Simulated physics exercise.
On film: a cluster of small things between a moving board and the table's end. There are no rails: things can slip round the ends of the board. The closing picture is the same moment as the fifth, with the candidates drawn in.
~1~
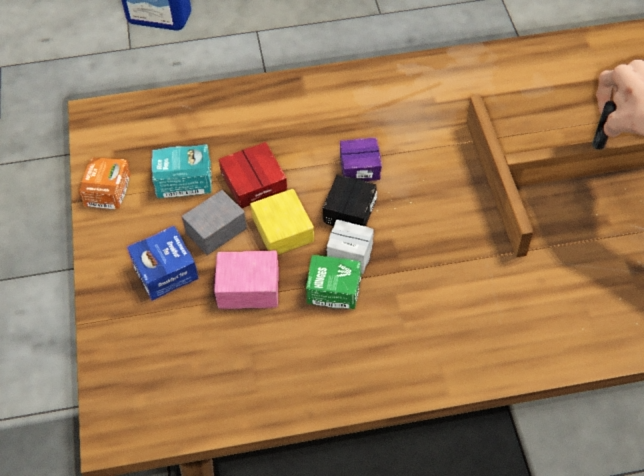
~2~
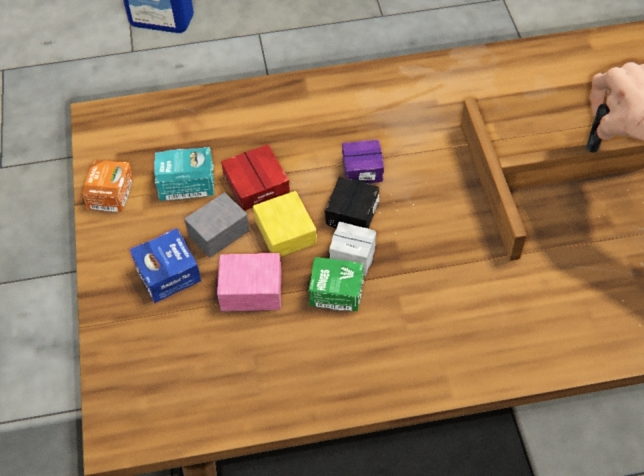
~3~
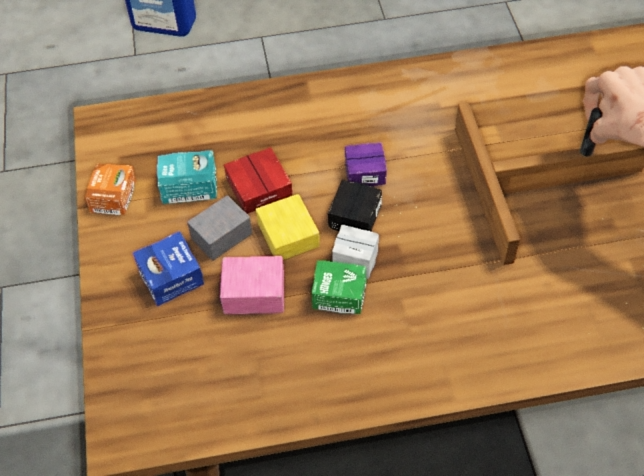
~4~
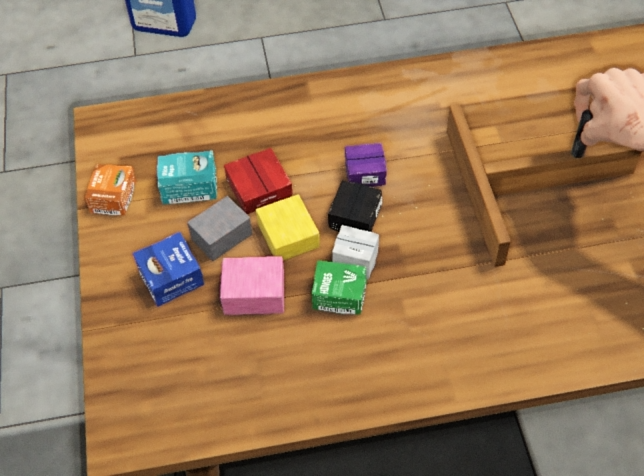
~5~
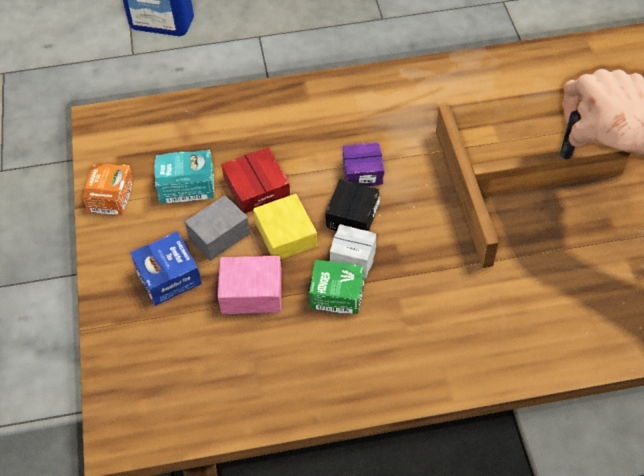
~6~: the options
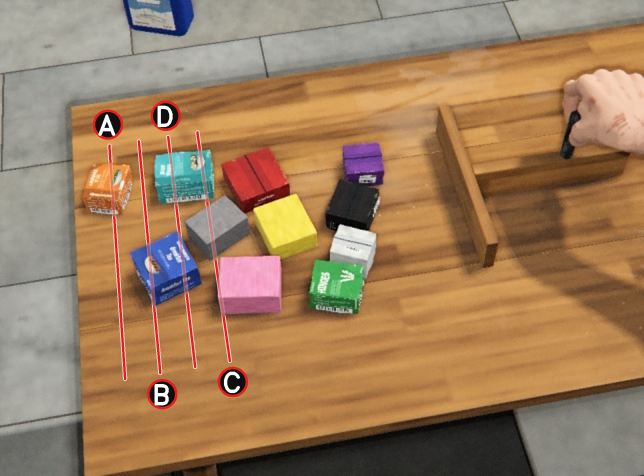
A hand gripping a dark handle slid a wooden board a short way left across a table toward a cluster of small colourful boxes and blocks, which stayed where they were, untouched.
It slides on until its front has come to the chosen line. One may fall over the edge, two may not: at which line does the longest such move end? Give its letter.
C is the last line within the limit.
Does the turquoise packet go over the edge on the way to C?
No.
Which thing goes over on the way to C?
The orange box.
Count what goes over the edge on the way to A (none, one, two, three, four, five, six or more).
Six or more.
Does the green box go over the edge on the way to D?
By then, no.
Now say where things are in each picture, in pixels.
Blue packet (163, 263); purple box (360, 161); orange box (105, 183), in the first picture.
Board (494, 163); pink block (251, 282), in the second picture.
Board (488, 167); turquoise packet (188, 177), in the third picture.
Board (478, 169); grey block (220, 228), in the fourth picture.
Board (467, 170); black box (353, 209); red box (256, 180); blue packet (166, 268), in the fifth picture.
On the marked copy, A at (117, 252); B at (149, 247); C at (212, 237); D at (181, 242).
Taking C. A third of the way, board (377, 185); purple box (342, 169); black box (344, 213).
Two thirds of the way, board (284, 199); orange box (103, 191); blue packet (144, 277).
When it is over, board (213, 211); orange box over the edge; turquoise packet (83, 190); one fallen.
As for the rest, A drops six; B drops four; D drops four.
